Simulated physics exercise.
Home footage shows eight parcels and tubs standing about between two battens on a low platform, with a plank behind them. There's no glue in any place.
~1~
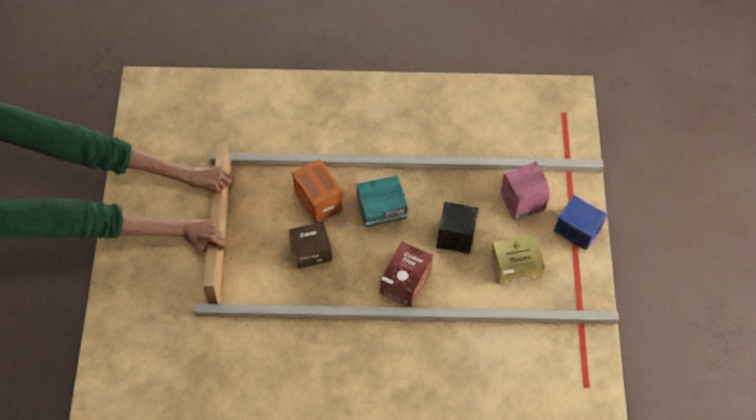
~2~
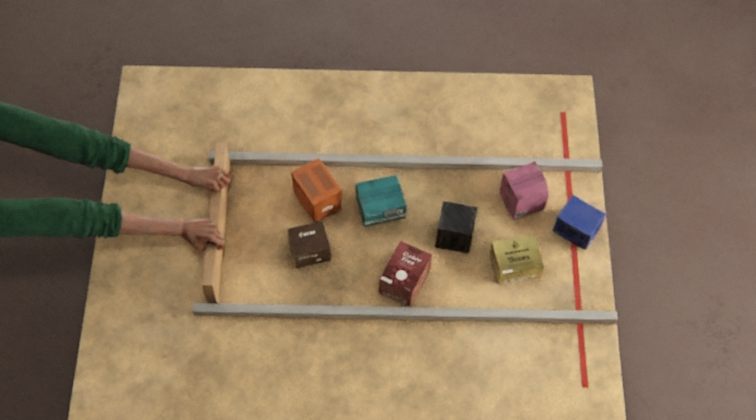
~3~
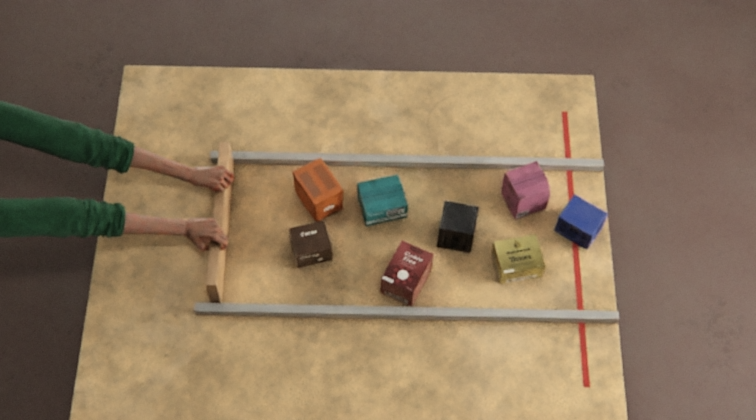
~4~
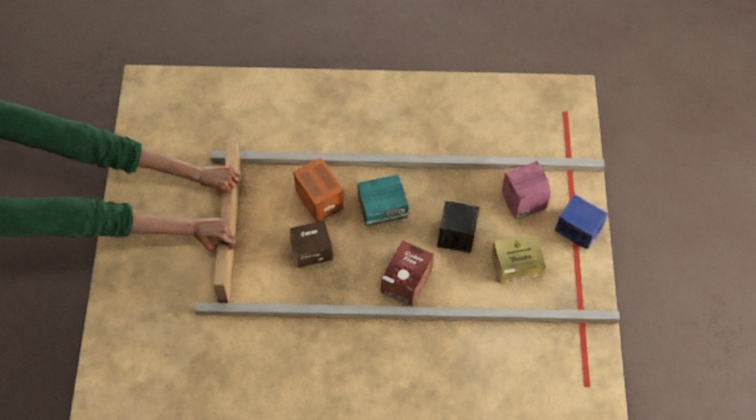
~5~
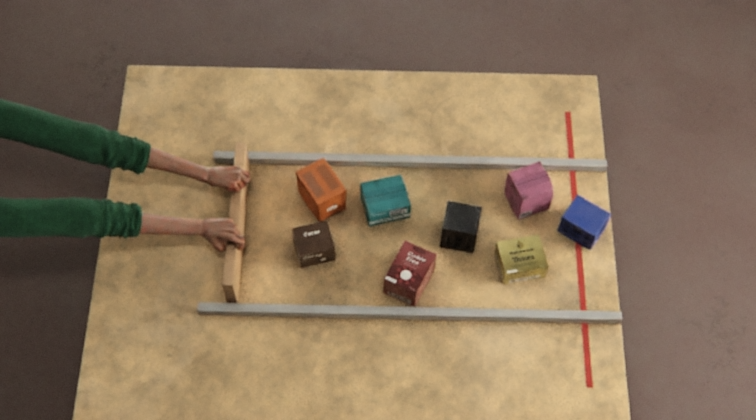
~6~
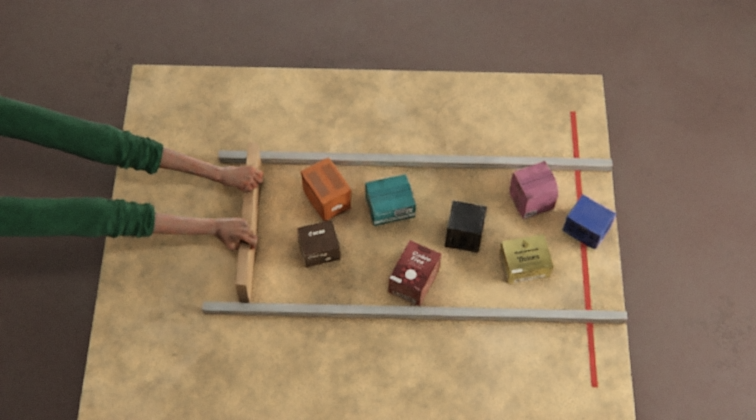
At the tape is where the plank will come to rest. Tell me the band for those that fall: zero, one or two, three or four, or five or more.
The ones that plunge will number five or more.
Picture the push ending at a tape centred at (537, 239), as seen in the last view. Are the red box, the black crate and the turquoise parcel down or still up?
Check: The red box remains in place; the black crate remains in place; the turquoise parcel remains in place.
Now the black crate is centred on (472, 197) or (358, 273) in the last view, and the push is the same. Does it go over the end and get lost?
It topples off, then keeps its place.
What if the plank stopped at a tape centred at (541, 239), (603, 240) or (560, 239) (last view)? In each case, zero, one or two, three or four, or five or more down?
Result per tape, in order - just one or two / at least five / 3 or 4.
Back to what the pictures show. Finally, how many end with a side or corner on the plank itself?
It is in contact with 3.
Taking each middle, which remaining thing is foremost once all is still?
Red box.
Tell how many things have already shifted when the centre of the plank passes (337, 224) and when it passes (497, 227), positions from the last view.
At the first point the count is 3, at the second it's 8.
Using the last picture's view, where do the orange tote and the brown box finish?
The orange tote settles near (600, 205); as for the brown box, near (604, 246).
Soon after, none off yet; blue crate at rest near (589, 222); pink box at rest near (534, 190); yellow box at rest near (526, 259).
Then, none off yet; blue crate at rest near (589, 222); pink box moving near (536, 190); yellow box moved a little near (531, 263).
Further on, none off yet; blue crate moved about its own width near (618, 232); pink box moved well along near (614, 193); yellow box moved about its own width near (594, 277).
By the end, the number that fall off is five or more; fallen, turquoise parcel, black crate, yellow box, pink box and blue crate.
